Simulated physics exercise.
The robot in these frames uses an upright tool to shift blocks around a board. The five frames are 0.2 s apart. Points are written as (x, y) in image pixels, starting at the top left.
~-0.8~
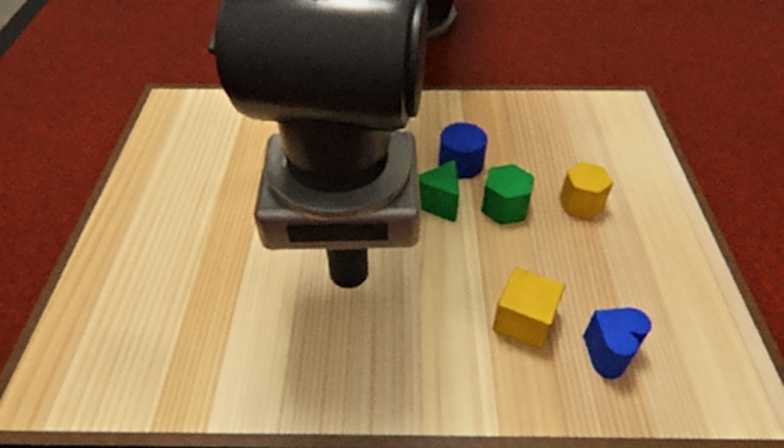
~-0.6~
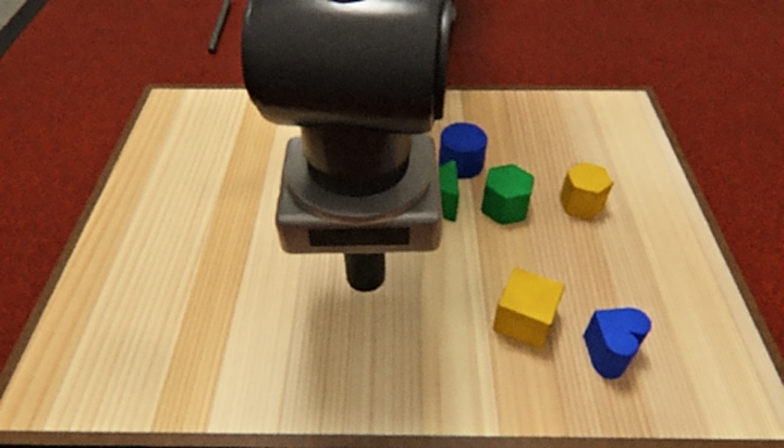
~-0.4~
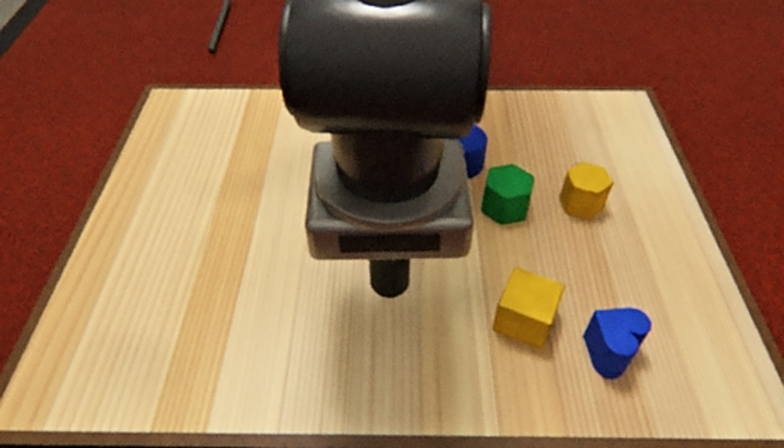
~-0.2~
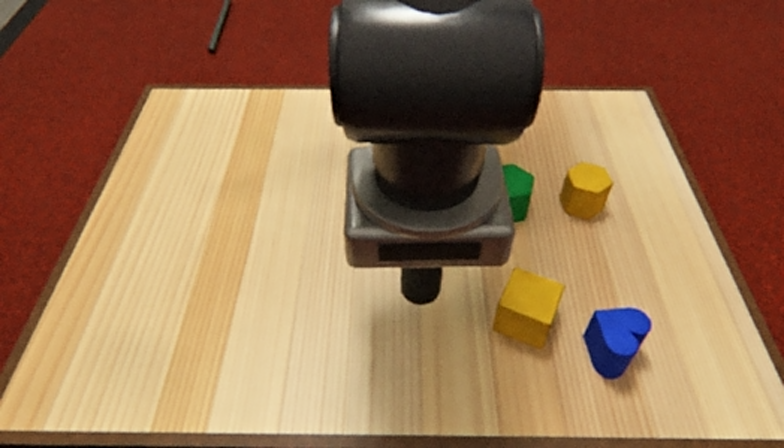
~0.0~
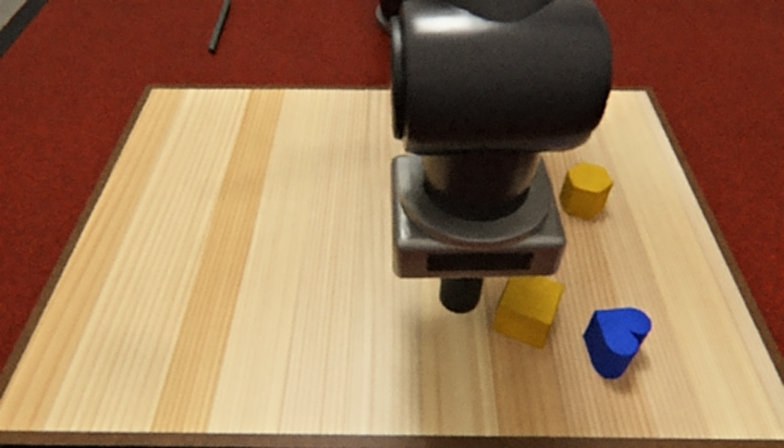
On a light wooden board over a red floor, a dark robot arm slid its upright tool steadily rightward to beside the yellow square block, while the blue, green and yellow blocks stayed still.
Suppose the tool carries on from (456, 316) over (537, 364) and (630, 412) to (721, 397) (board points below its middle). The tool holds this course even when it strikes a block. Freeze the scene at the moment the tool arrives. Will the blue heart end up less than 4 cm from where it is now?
It seems so.
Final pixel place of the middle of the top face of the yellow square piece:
Top centre: (568, 304).
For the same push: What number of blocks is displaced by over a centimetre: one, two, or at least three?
That push would leave one block displaced by more than about 1 cm.
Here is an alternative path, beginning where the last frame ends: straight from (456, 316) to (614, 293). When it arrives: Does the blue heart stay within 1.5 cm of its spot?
Going by the path, no.
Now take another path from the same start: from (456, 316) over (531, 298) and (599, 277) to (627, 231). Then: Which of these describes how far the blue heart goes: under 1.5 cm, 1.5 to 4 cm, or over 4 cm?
Between 1.5 and 4 cm.
The first path, step by step. One third of the way, tool at (545, 347); yellow square piece at (566, 303), turned 70° anticlockwise; blue heart at (627, 324), turned 20° clockwise.
Two thirds of the way, tool at (643, 395); yellow square piece at (568, 304), turned 75° anticlockwise; blue heart at (627, 324), turned 20° clockwise.
At the end, tool at (737, 379); yellow square piece at (568, 304), turned 75° anticlockwise; blue heart at (627, 324), turned 20° clockwise.
